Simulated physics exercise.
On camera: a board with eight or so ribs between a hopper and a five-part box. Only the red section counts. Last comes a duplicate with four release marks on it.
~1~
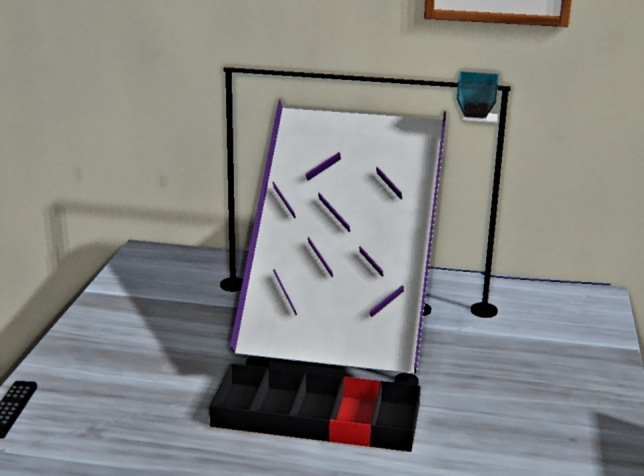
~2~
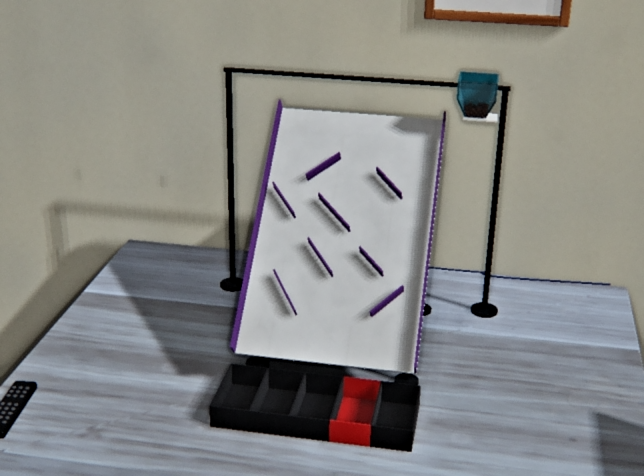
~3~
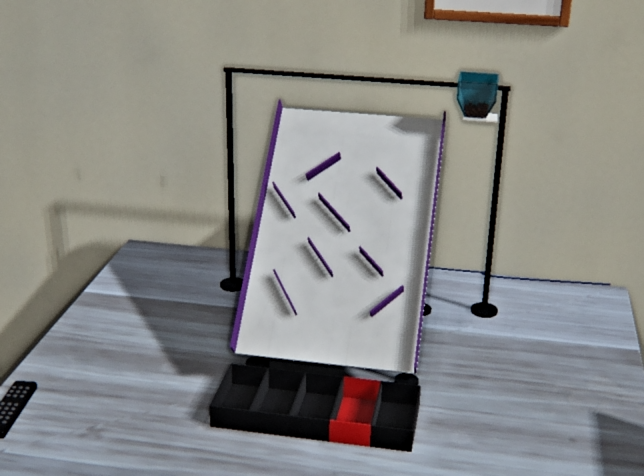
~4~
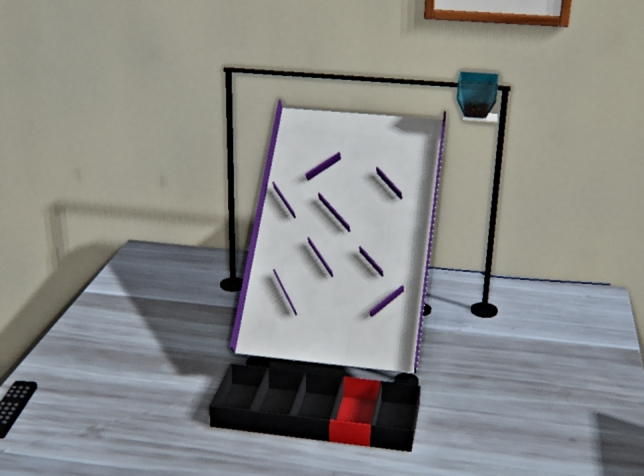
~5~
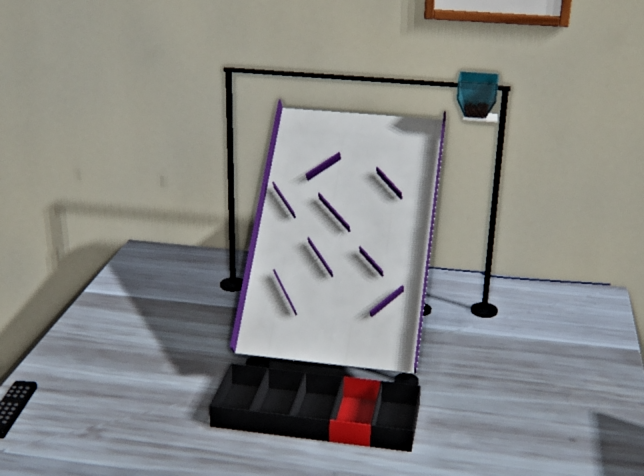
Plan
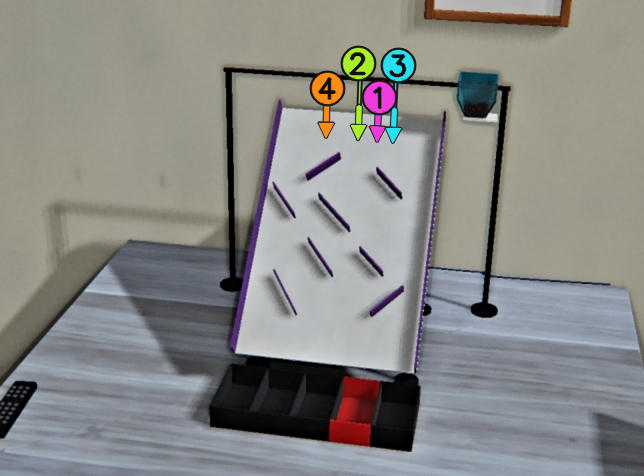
At first, a tilted white board with purple ribs stands on a grey wooden table, a teal hopper above its upper right and a black five-part box with one red section at its base. Nothing visibly moves after that; the hopper, ribs and box all keep their places throughout.
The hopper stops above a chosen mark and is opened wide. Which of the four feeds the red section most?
I would pick mark 4.
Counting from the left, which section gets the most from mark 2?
It is the third one.
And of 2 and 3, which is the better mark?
It is 2.
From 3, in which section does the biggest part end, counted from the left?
The fifth from the left.
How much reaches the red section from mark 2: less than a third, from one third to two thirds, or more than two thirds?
Less than a third.
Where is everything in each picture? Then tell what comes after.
The first frame shows hopper at (476, 109), allspice berries, door shut.
The second frame shows ribs (306, 174) to (340, 152), (377, 167) to (401, 193), (273, 182) to (293, 212).
The third frame shows ribs (318, 193) to (349, 226), (308, 237) to (331, 272), (359, 246) to (382, 271).
The fourth frame shows ribs (274, 269) to (295, 311), (370, 312) to (403, 285).
The fifth frame shows red section at (350, 432), number 4 of 5 from the left.
On the marked copy, mark 1 meets the board at (377, 136); mark 2 meets the board at (358, 134); mark 3 meets the board at (393, 137); mark 4 meets the board at (326, 132).
With 1, a small part in the red section, nearly all in other sections.
With 2, a small part in the red section, most in other sections.
With 3, a stray few in the red section, nearly all in other sections, a stray few outside the box.
With 4, about a third in the red section, about half in other sections, a small part outside the box.
